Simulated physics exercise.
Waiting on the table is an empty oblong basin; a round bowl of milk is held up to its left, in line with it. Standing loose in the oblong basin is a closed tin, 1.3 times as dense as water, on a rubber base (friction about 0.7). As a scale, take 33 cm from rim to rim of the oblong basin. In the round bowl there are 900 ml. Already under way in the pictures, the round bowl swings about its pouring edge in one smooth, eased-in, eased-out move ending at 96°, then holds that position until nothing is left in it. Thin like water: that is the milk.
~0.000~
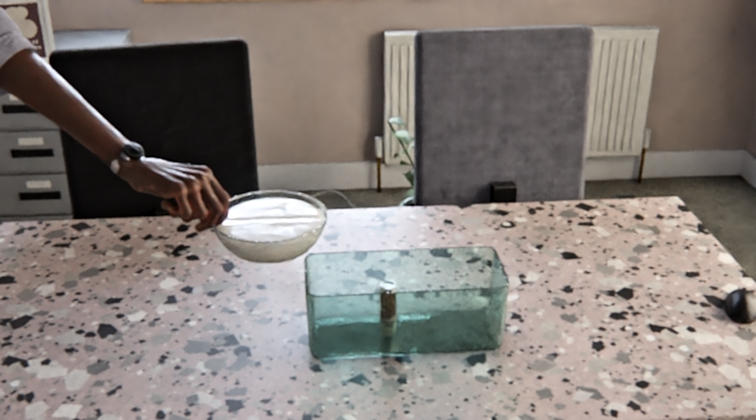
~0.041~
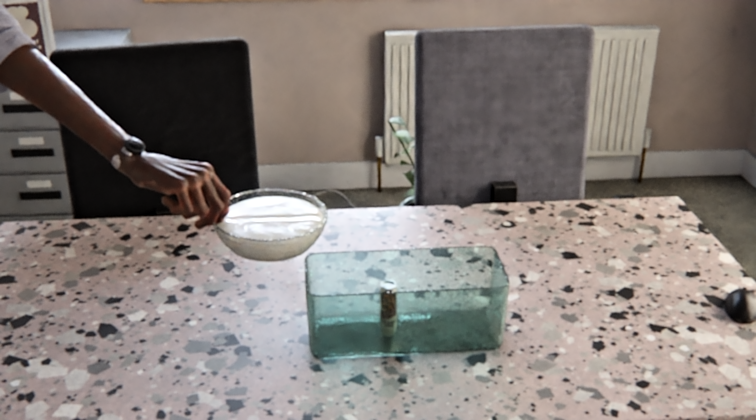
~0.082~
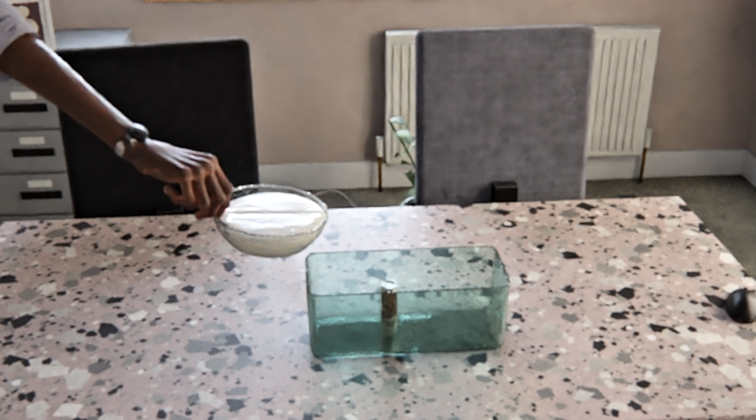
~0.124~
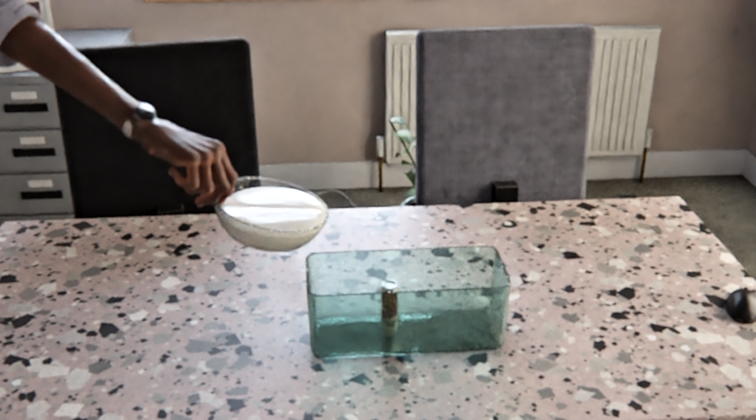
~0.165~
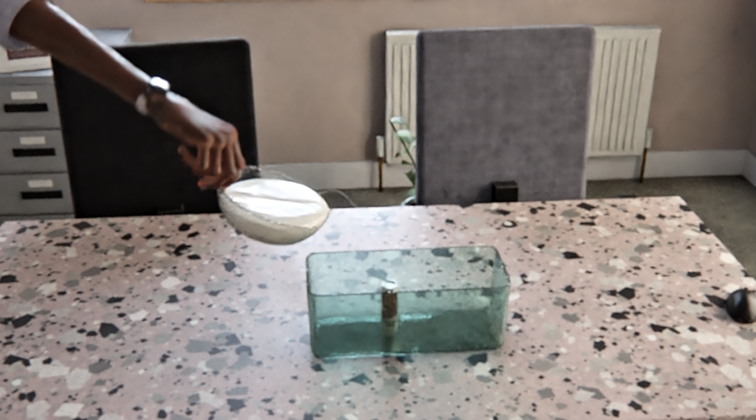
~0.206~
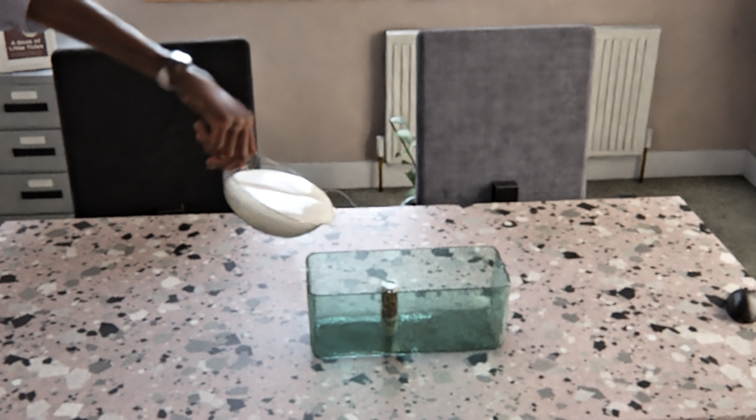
On a speckled pink table, a hand steadily tilting a round glass bowl of milk rightward beside a clear oblong basin.
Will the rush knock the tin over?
Not tipped.
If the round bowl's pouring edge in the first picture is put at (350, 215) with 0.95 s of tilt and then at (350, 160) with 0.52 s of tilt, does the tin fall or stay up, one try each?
Try 1: Tipped over; try 2: Tipped over.
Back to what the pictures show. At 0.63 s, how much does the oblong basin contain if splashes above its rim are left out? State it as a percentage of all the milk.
Around 90 per cent of the whole.
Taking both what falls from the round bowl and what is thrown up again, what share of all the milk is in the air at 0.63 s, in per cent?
Some 4 per cent.
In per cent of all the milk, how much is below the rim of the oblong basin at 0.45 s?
Near 14 in a hundred.
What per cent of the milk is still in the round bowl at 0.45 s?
About 16 percent.
Then, 0.45 s in, the tilt is 92° and 16 per cent is still to pour; the tin stands where it began.
Then, 0.63 s in, the tilt is 96° and 0 per cent is still to pour; the tin stands where it began.
Then, 0.82 s in, the tilt is 96° and 0 per cent is still to pour; the tin stands where it began.
Then, 1.02 s in, the tilt is 96° and 0 per cent is still to pour; the tin stands where it began.
Finally, the tin stands where it began.
